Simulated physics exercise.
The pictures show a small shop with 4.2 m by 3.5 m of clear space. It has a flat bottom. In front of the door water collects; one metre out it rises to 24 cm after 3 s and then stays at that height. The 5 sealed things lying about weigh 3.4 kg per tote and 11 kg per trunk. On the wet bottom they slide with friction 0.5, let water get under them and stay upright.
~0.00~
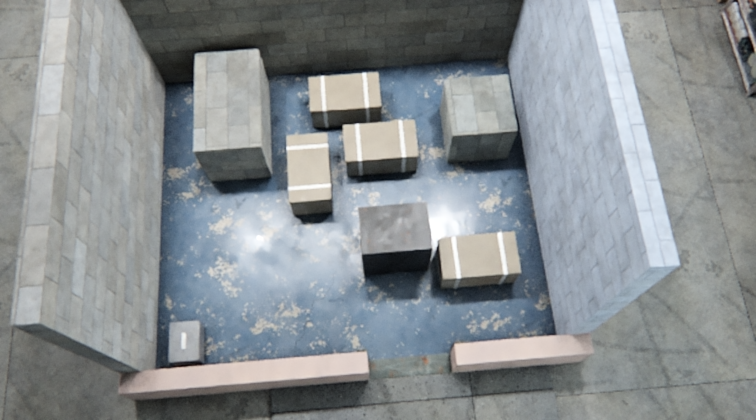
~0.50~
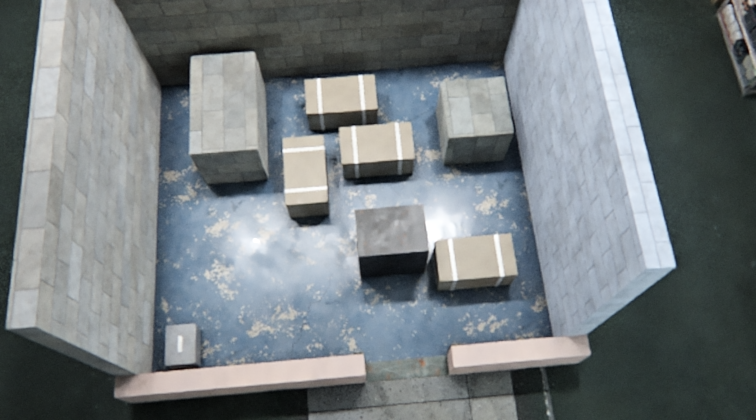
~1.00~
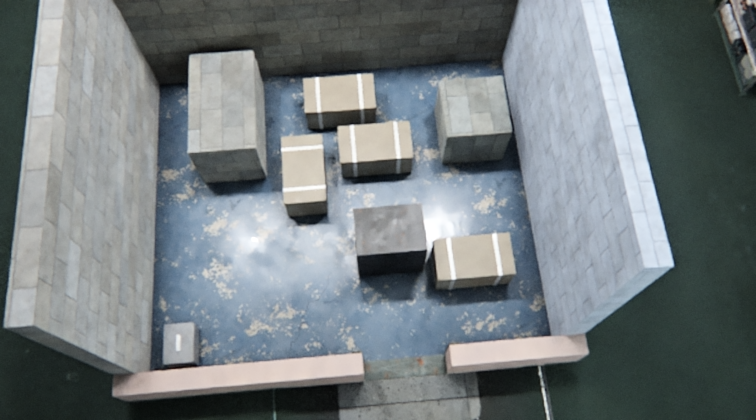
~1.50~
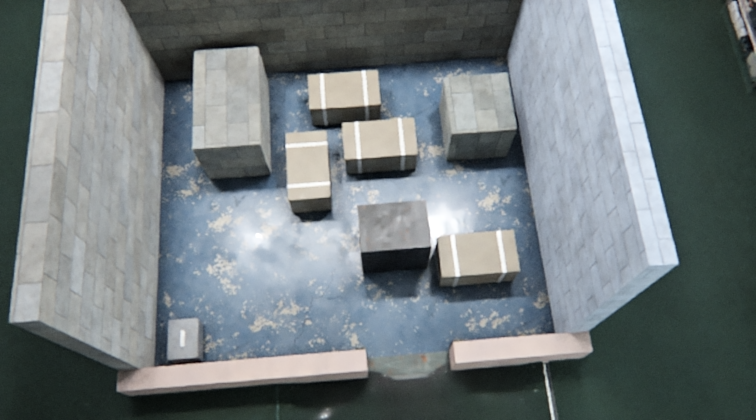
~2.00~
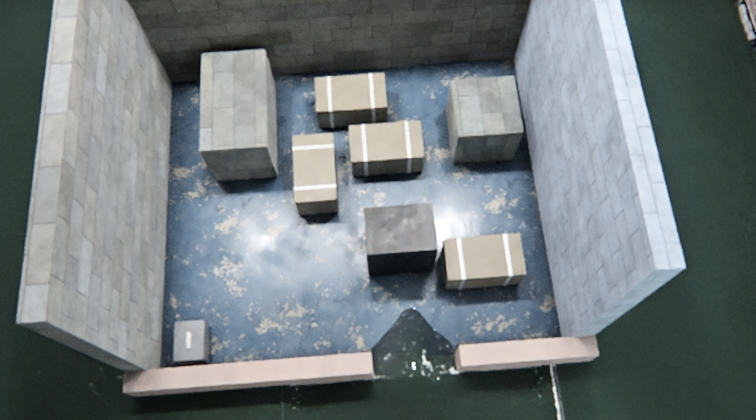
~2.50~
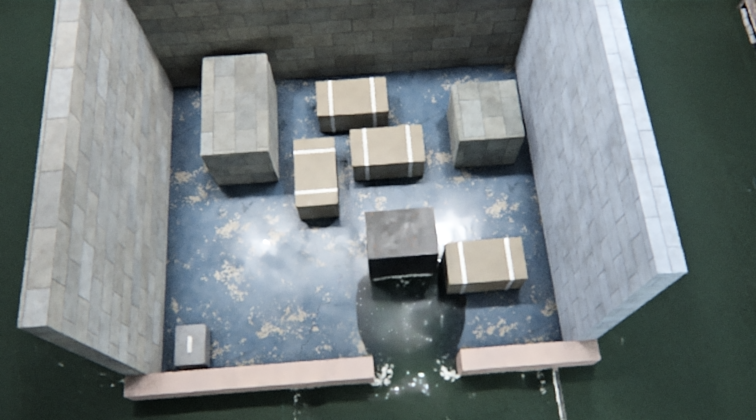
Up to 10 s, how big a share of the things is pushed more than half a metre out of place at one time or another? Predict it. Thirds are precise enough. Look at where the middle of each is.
The portion lies in the middle.
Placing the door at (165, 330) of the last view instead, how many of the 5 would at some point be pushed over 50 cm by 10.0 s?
That gives 4 of them.
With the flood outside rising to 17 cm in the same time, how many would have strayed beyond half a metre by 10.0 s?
In that case the number is 1.
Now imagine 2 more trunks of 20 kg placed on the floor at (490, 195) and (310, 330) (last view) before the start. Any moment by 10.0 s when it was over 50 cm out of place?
So the first ends up beyond that distance while the second ends up beyond that distance.
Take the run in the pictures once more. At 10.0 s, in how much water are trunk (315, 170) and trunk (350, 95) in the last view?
I'd estimate 10 cm for the first and 9 cm for the second.
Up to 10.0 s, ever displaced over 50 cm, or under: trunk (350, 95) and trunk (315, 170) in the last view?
Taking them in order, the first is below the mark and the second is below the mark.
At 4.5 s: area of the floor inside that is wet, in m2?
I'd put it close to 7.5 m2.
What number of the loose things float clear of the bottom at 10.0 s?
Total: 5.
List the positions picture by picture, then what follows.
A tote at (184, 341), on the bottom; a trunk at (380, 140), on the bottom; water covers 0.0 m2; 0 of 5 have shifted, in the first frame.
A tote at (180, 344) rests on the ground; a trunk at (377, 143) rests on the ground; water covers 0.0 m2; 0 of 5 have shifted, in the second frame.
A tote at (178, 343), on the bottom; a trunk at (375, 142) rests on the ground; 0.0 m2 under water; 0 of 5 have shifted, in the third frame.
A tote at (183, 339), on the bottom; a trunk at (380, 138), on the bottom; 0.0 m2 under water; 0 of 5 have shifted, in the fourth frame.
A tote at (189, 340) rests on the ground; a trunk at (386, 141), on the bottom; 0.2 m2 under water; 0 of 5 have shifted, in the fifth frame.
A tote at (190, 345) rests on the ground; a trunk at (387, 145) rests on the ground; 0.9 m2 under water; 0 of 5 have shifted, in the sixth frame.
After 3.5 s 0 of 5 are over 50 cm from their spots; 0 afloat.
After 4.5 s 1 of 5 are over 50 cm from their spots; 1 afloat.
After 7.0 s 1 of 5 are over 50 cm from their spots; 2 afloat.
After 10.0 s 2 of 5 are over 50 cm from their spots, and 2 have been at some point; 5 afloat.
